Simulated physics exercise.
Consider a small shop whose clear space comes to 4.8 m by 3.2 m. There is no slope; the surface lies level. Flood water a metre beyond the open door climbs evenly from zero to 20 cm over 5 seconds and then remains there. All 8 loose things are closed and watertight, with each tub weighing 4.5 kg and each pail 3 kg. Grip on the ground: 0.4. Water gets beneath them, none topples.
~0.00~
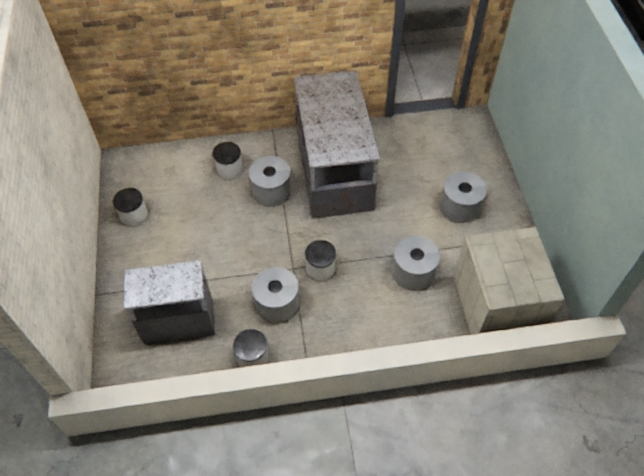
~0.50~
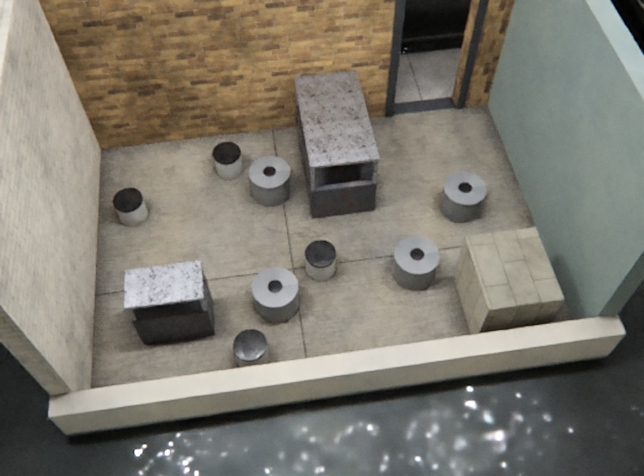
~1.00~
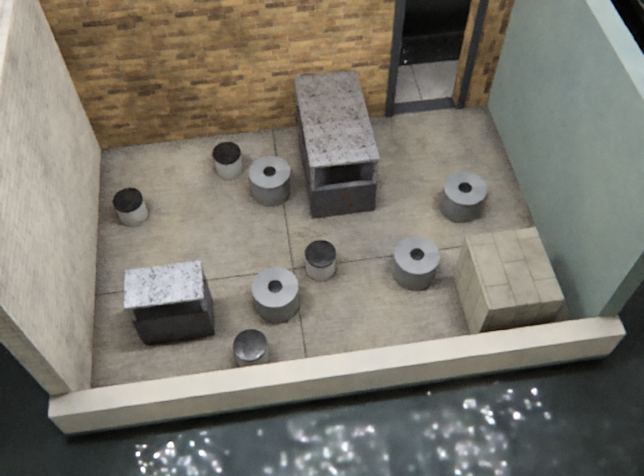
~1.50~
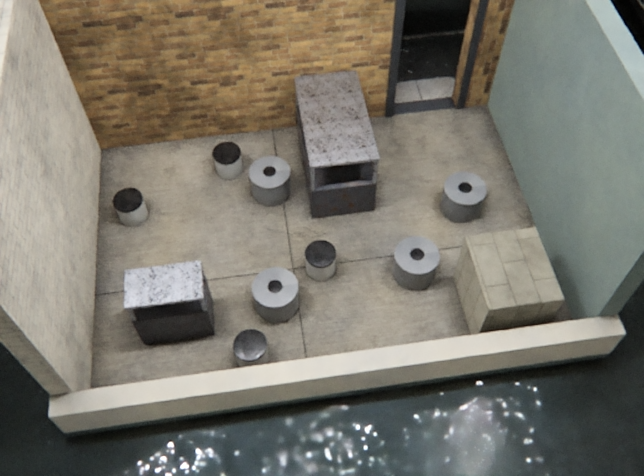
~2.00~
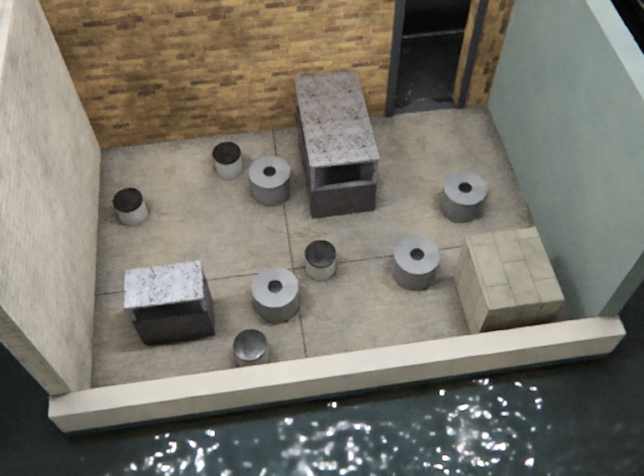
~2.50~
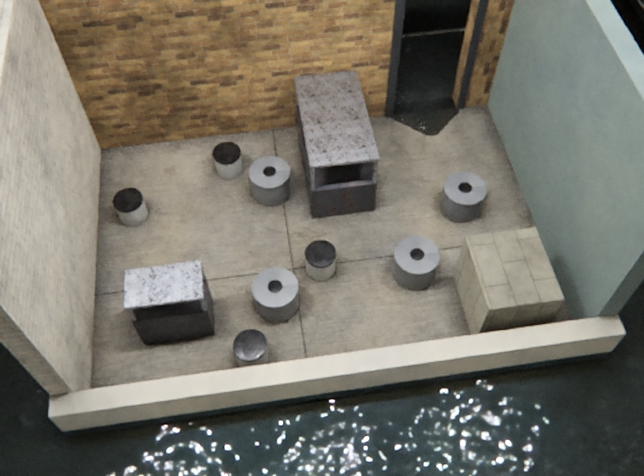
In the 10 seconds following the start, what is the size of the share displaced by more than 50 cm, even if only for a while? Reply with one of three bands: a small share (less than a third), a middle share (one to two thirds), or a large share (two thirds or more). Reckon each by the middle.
A middle share, one to two thirds.
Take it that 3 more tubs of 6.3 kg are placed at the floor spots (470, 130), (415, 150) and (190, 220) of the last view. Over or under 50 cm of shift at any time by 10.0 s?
So the first ends up past the threshold, the second past the threshold, the third below the threshold.
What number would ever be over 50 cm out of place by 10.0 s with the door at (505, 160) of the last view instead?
That gives 4 of them.
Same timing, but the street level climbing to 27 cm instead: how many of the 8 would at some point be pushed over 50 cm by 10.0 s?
Under that setup the answer is 5.
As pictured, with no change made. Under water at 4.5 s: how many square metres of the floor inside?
Roughly 3.5 m2 of it is wet.
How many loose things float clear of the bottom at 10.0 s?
By my count, 3.
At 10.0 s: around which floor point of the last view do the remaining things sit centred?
They average out to somewhere around (220, 252).
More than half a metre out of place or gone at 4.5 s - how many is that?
The count is 0.
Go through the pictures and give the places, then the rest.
In the first picture, a tub at (417, 255) rests on the ground; a tub at (465, 188), on the bottom; water covers 0.0 m2; 0 of 8 have shifted.
In the second picture, a tub at (417, 255), on the bottom; a tub at (465, 188) rests on the ground; 0.0 m2 under water; 0 of 8 have shifted.
In the third picture, a tub at (417, 255), on the bottom; a tub at (465, 188), on the bottom; water covers 0.0 m2; 0 of 8 have shifted.
In the fourth picture, a tub at (417, 255), on the bottom; a tub at (465, 188) rests on the ground; 0.0 m2 under water; 0 of 8 have shifted.
In the fifth picture, a tub at (417, 255) rests on the ground; a tub at (465, 188), on the bottom; water covers 0.0 m2; 0 of 8 have shifted.
In the sixth picture, a tub at (417, 255), on the bottom; a tub at (465, 188) rests on the ground; water covers 0.2 m2; 0 of 8 have shifted.
After 3.5 s 0 of 8 are over 50 cm from their spots; 0 afloat.
After 4.5 s 0 of 8 are over 50 cm from their spots; 0 afloat.
After 7.0 s 2 of 8 are over 50 cm from their spots; 2 afloat.
After 10.0 s 4 of 8 are over 50 cm from their spots, and 4 have been at some point; 3 afloat.
